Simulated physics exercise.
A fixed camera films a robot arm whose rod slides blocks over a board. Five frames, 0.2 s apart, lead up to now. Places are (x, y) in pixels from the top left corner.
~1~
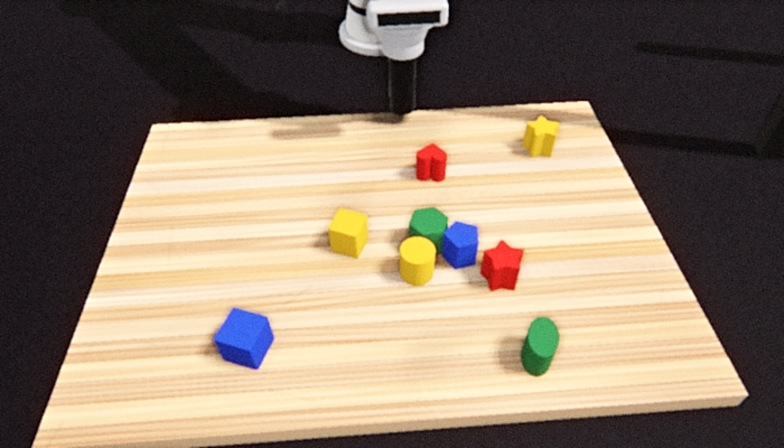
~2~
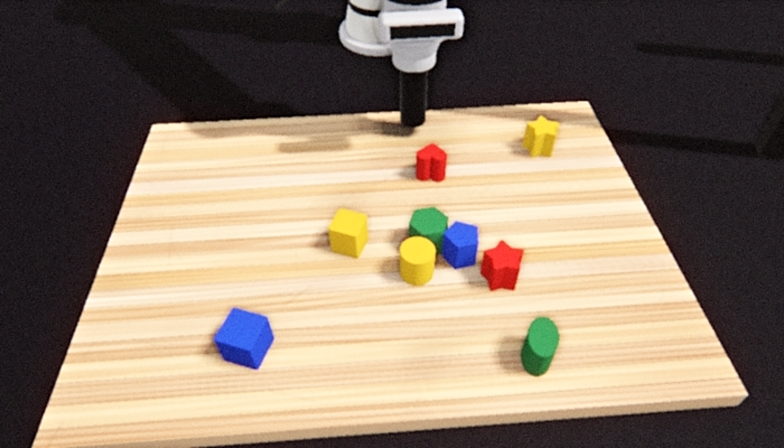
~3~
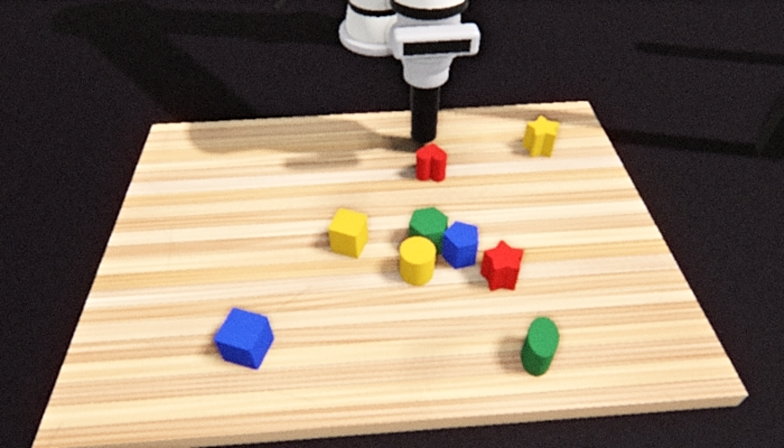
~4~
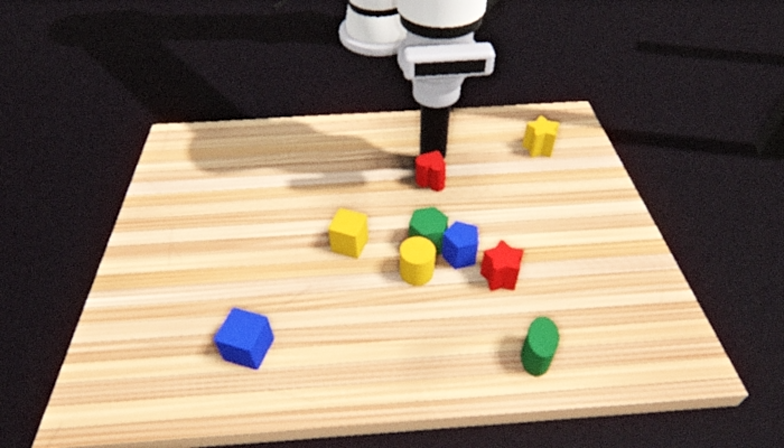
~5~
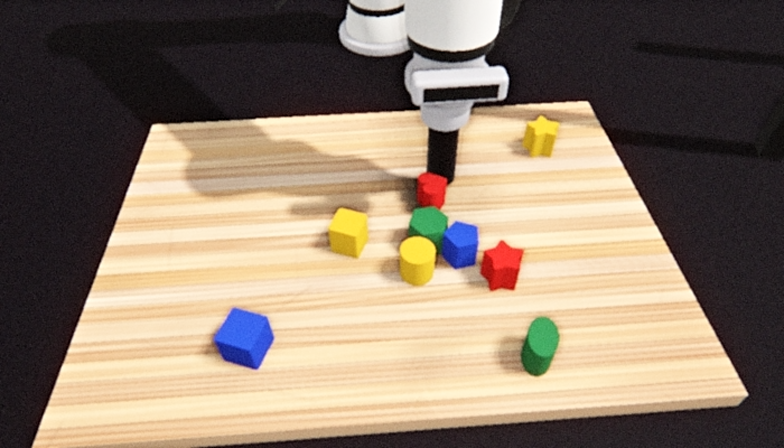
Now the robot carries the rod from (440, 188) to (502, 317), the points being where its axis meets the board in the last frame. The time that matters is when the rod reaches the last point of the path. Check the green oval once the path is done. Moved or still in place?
At the end of the path, it will still be in place.
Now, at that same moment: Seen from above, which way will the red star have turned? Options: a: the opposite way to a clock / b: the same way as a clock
Option a.
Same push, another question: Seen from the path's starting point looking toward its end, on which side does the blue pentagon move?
Taking start-to-end as forward, the block's sideways shift goes to the right.
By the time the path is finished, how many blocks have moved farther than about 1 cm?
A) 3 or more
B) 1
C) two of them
Letter A.
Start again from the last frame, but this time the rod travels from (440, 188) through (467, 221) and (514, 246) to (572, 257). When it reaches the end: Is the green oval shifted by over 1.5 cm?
Going by the path, no.
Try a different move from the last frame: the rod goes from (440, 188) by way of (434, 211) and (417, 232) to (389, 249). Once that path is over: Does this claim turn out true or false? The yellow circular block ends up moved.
True - the claim holds.
What follows on the original path. One third of the way, rod at (458, 215); red heart-shaped block at (429, 200), turned 45° clockwise.
Two thirds of the way, rod at (480, 259); red heart-shaped block at (429, 200), turned 45° clockwise; blue pentagon at (467, 270), turned 25° clockwise; red star at (511, 260), turned 20° anticlockwise.
At the end, rod at (505, 307); red heart-shaped block at (429, 200), turned 45° clockwise; blue pentagon at (466, 288), turned 55° clockwise; red star at (536, 281), turned 75° anticlockwise; green oval still.
